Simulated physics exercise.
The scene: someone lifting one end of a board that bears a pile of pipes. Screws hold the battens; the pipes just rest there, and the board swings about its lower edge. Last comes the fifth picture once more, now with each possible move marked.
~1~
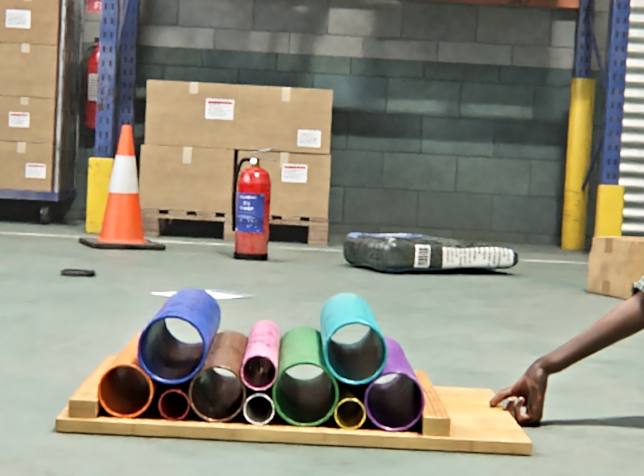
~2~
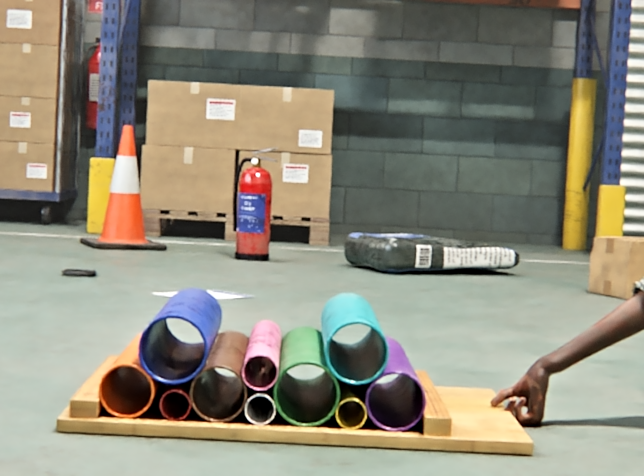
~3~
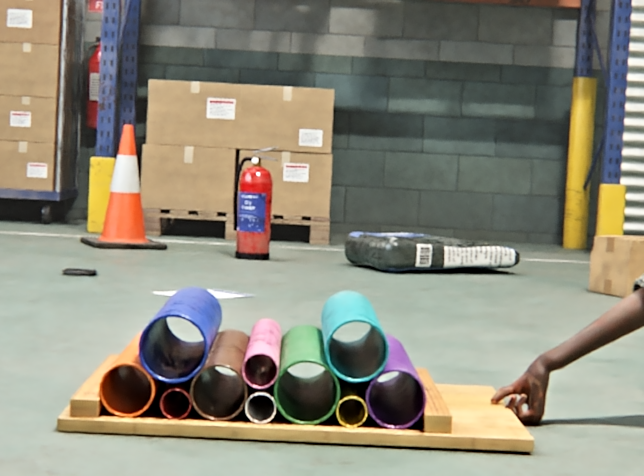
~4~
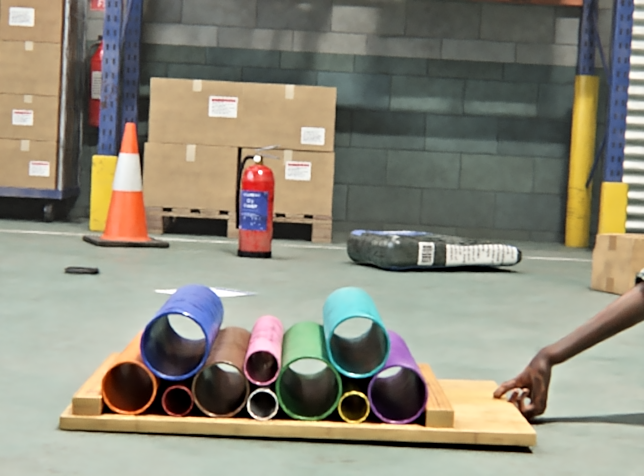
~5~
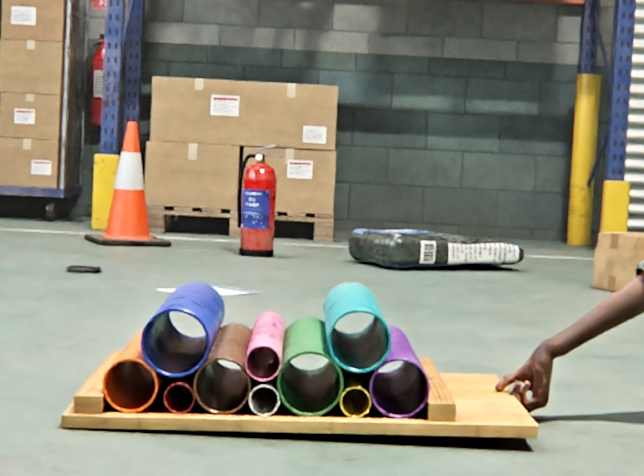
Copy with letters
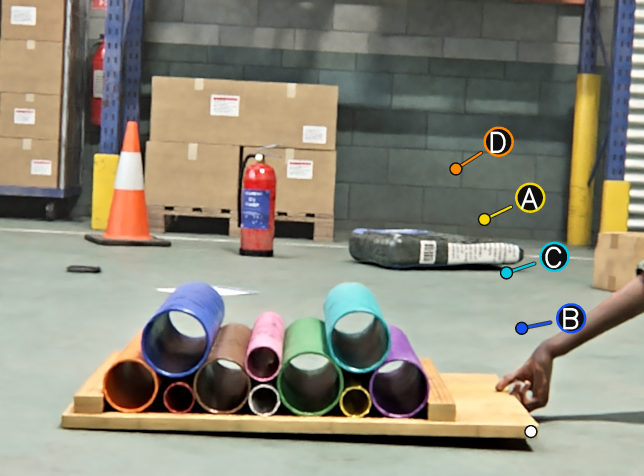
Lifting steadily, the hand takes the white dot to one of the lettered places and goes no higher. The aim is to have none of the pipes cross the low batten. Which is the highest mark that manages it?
D is the limit.
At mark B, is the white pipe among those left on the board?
Yes, with B.
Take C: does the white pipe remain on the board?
Yes.
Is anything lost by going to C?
At C: No.
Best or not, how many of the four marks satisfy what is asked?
The number is four.
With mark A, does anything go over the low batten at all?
No, at A.
On the marked copy, A at (485, 219); B at (522, 328); C at (506, 273); D at (456, 169); the white dot at (531, 432).
Following D. Soon after the start, board at 20°.
Later, board at 35°.
In the end, board at 35°, none over the low batten.
As for the rest, A none over the low batten; B none over the low batten; C none over the low batten.
